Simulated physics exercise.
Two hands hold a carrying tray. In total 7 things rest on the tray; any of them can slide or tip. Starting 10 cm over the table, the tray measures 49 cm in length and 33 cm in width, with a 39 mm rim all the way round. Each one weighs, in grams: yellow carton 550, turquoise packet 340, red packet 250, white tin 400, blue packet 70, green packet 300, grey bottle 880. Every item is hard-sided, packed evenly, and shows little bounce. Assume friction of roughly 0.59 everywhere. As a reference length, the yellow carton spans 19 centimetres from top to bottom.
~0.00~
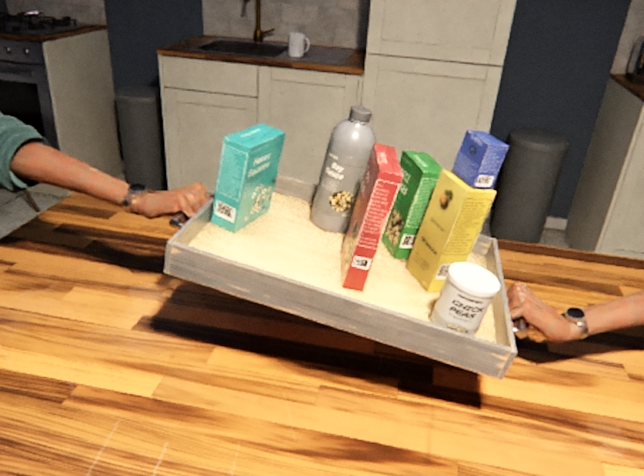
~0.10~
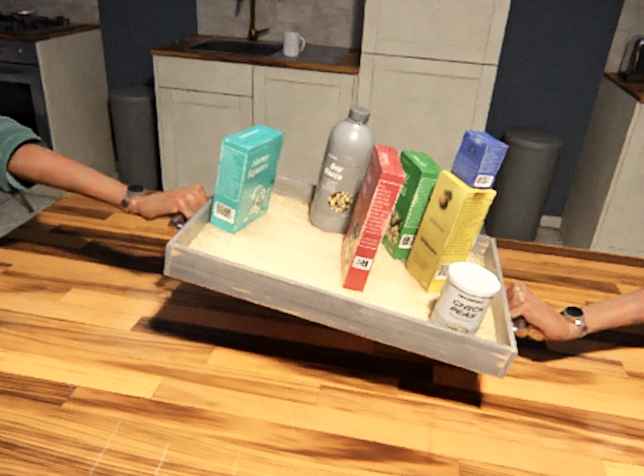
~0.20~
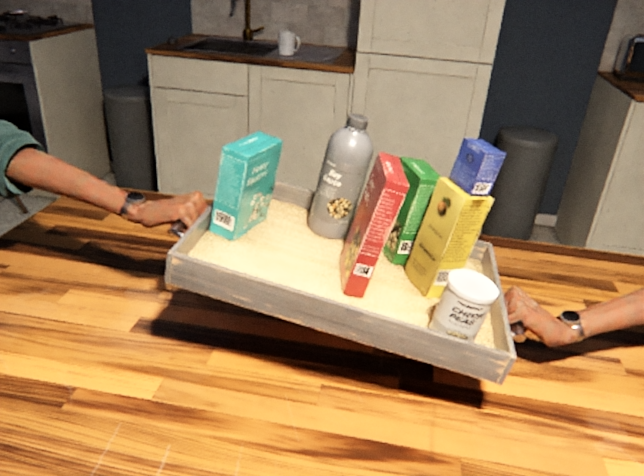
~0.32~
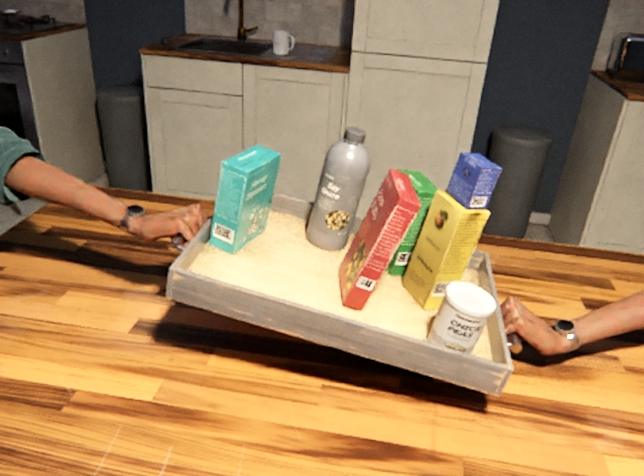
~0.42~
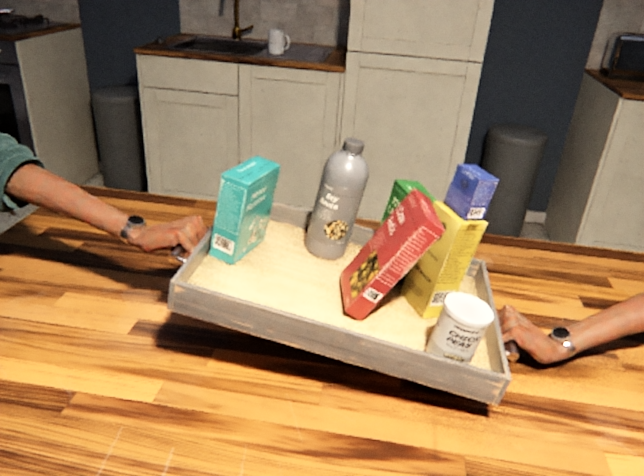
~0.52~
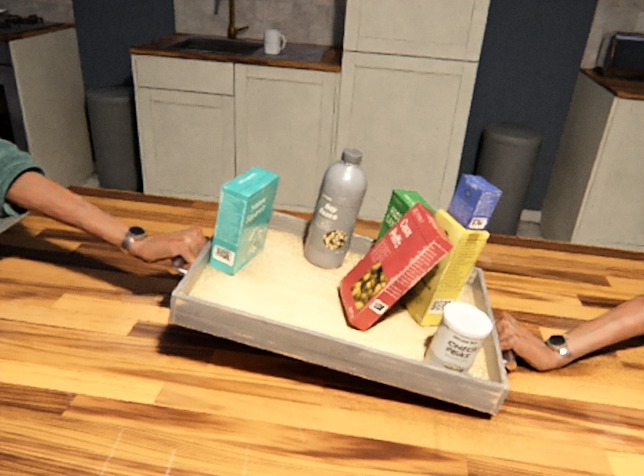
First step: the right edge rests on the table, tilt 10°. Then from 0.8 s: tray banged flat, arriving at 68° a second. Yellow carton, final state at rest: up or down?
Down.
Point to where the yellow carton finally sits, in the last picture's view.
At roughly (469, 290).
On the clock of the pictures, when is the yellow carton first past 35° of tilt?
Somewhere about 0.8 s.
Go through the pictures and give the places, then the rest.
In the first frame, right edge 10 cm above the table; yellow carton (448, 232); turquoise packet (248, 177).
In the second frame, right edge 10 cm above the table; white tin (462, 305); blue packet (478, 159).
In the third frame, right edge 8 cm above the table; red packet (371, 225); green packet (408, 212).
In the fourth frame, right edge 6 cm above the table; red packet (376, 240) rocked 9° off its seat; turquoise packet (246, 199).
In the fifth frame, right edge 4 cm above the table; red packet (388, 254) rocked 22° off its seat; white tin (457, 334).
In the sixth frame, right edge 2 cm above the table; yellow carton (442, 269).
By 0.72 s, right edge on the table, tray at 10°; yellow carton rocked 18° off its seat near (452, 278); red packet rocked 40° off its seat; blue packet rocked 18° off its seat.
By 0.92 s, right edge on the table, tray at 8°; blue packet now off the tray; yellow carton on its side near (477, 290); red packet rocked 60° off its seat.
By 1.02 s, right edge on the table, tray at 4°; yellow carton on its side near (476, 289); red packet rocked 55° off its seat.
When it is over (1.8 s), off the tray and tipped over, blue packet; lying over on the tray, yellow carton and red packet; the other 4 within 5 cm of the start. In the last view, yellow carton near (469, 290).
